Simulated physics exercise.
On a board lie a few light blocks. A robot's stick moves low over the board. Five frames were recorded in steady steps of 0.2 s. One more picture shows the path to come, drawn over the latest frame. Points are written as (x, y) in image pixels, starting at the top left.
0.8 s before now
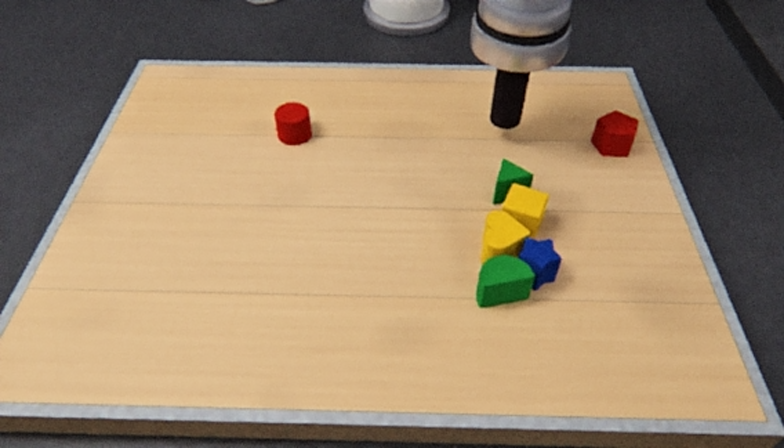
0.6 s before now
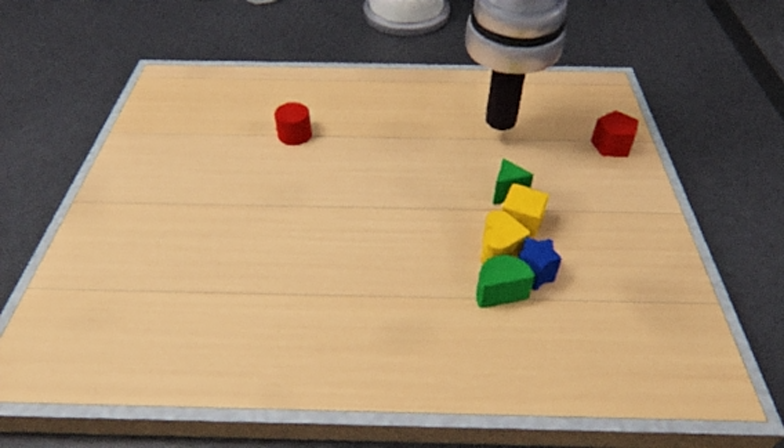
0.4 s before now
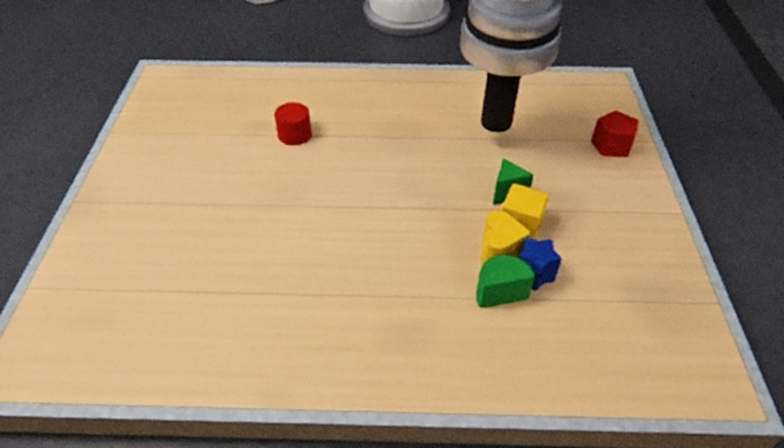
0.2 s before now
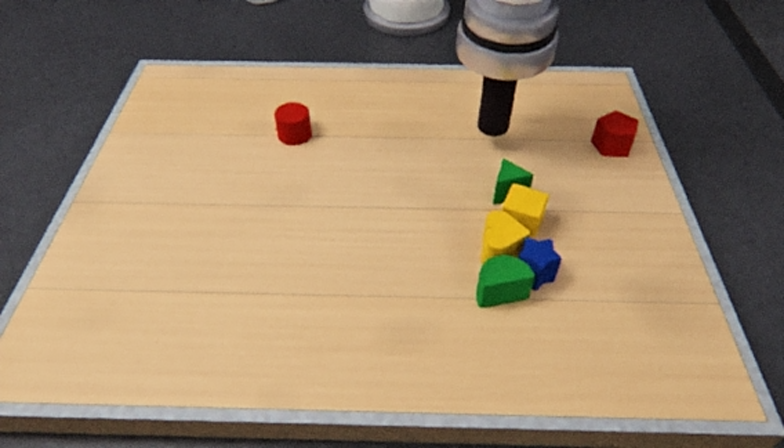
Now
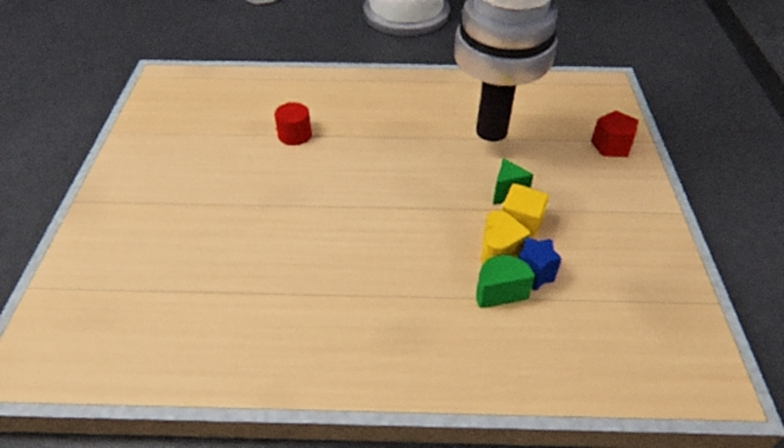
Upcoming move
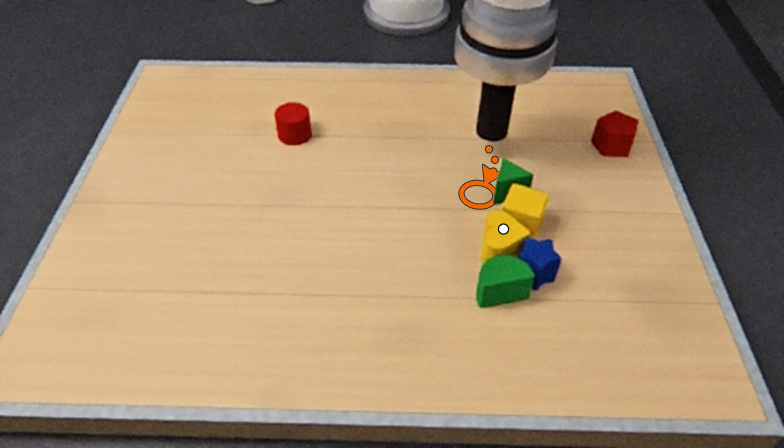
A robot arm's black stick drifted slightly left and then a little toward the viewer, above a cluster of green, yellow and blue blocks, while all the blocks on the wooden board stayed still.
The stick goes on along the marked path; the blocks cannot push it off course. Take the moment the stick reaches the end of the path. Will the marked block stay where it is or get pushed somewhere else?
It stays put.
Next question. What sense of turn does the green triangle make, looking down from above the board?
From above, the turn goes anticlockwise.
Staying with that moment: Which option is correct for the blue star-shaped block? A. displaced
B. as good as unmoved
My pick is B.
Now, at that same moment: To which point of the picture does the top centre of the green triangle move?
At pixel (511, 187).
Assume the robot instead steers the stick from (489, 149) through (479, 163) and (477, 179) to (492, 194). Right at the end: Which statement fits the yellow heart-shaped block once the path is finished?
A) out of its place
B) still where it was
I'll go with B - still where it was.
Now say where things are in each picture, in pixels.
Stick tip (505, 121); block tops, yellow heart-shaped block (504, 229); green triangle (512, 171); yellow square (526, 200); blue star-shaped block (540, 251), in the first frame.
Stick (501, 122); blocks unchanged, in the second frame.
Stick (496, 124); blocks unchanged, in the third frame.
Stick (493, 128); blocks unchanged, in the fourth frame.
Stick (492, 133); yellow heart-shaped block (504, 229); green triangle (512, 171); yellow square (526, 200); blue star-shaped block (540, 251), in the fifth frame.
Path on the board, from (489, 149) via (496, 164) and (488, 179), ending at (478, 195); the dot is on the yellow heart-shaped block.
What follows on the original path. Halfway along, stick (495, 157); green triangle (513, 173).
At the end, stick (481, 178); yellow heart-shaped block in place; green triangle (511, 187), turned 60° anticlockwise; yellow square (537, 211); blue star-shaped block in place.
